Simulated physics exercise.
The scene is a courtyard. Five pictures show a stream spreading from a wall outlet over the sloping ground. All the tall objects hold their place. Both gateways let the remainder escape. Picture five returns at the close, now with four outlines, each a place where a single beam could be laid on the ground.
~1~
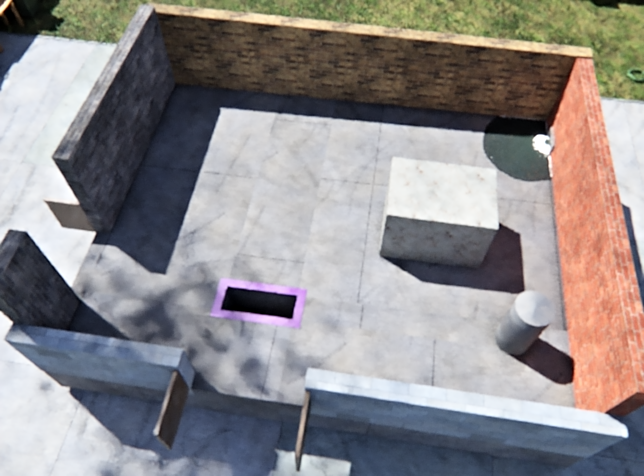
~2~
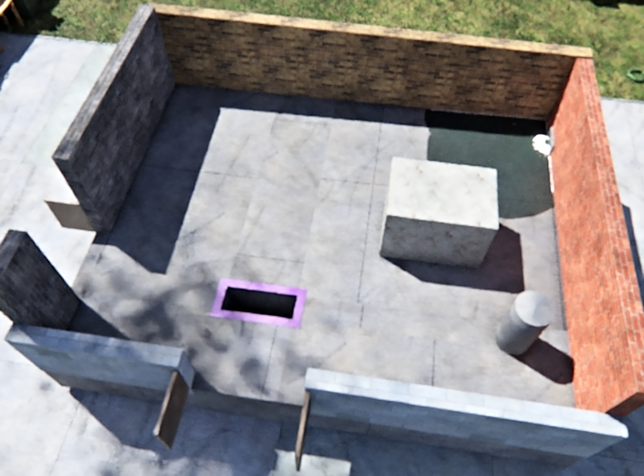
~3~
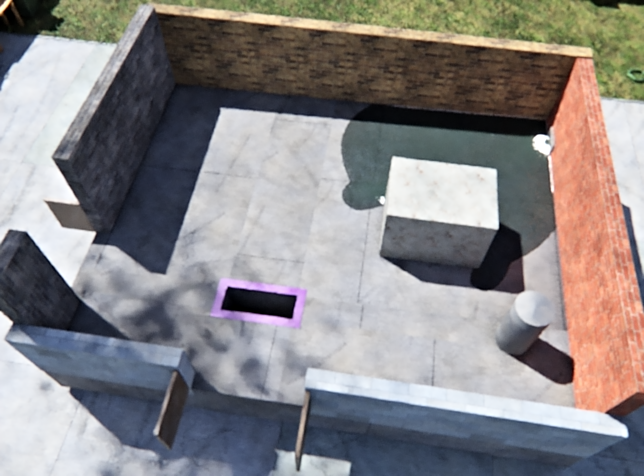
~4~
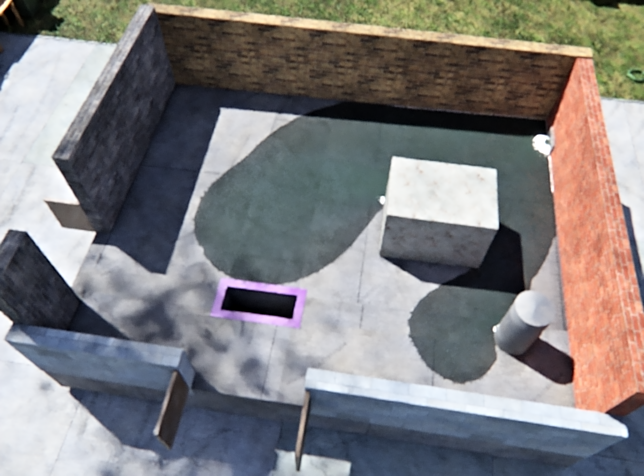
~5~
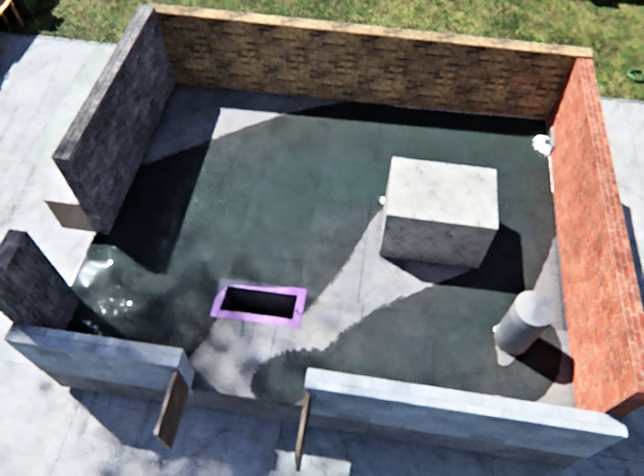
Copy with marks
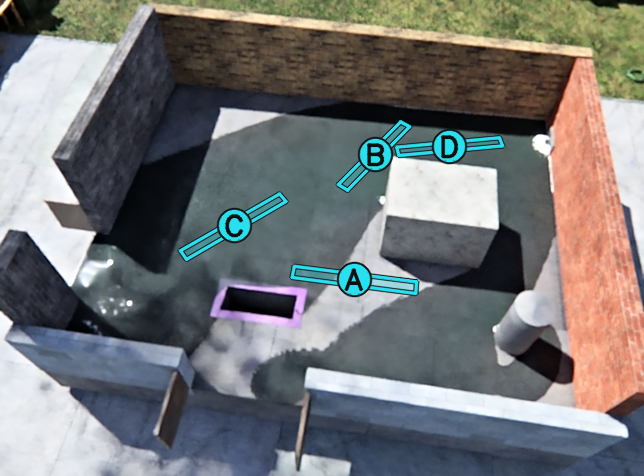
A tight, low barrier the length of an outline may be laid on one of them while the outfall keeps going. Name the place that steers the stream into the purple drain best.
The best position is B.
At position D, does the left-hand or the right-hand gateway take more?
More leaves on the left.
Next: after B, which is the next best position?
That would be C.
In cyan, A from (293, 271) to (416, 287); B from (342, 187) to (405, 124); C from (183, 255) to (282, 197); D from (397, 151) to (501, 141).
Choosing A, about 15 % of the stream goes into the purple drain, about 85 % out by the gates.
Choosing B, about 33 % of the stream goes into the purple drain, about 66 % out by the gates.
Choosing C, about 23 % of the stream goes into the purple drain, about 77 % out by the gates.
Choosing D, about 14 % of the stream goes into the purple drain, about 86 % out by the gates.
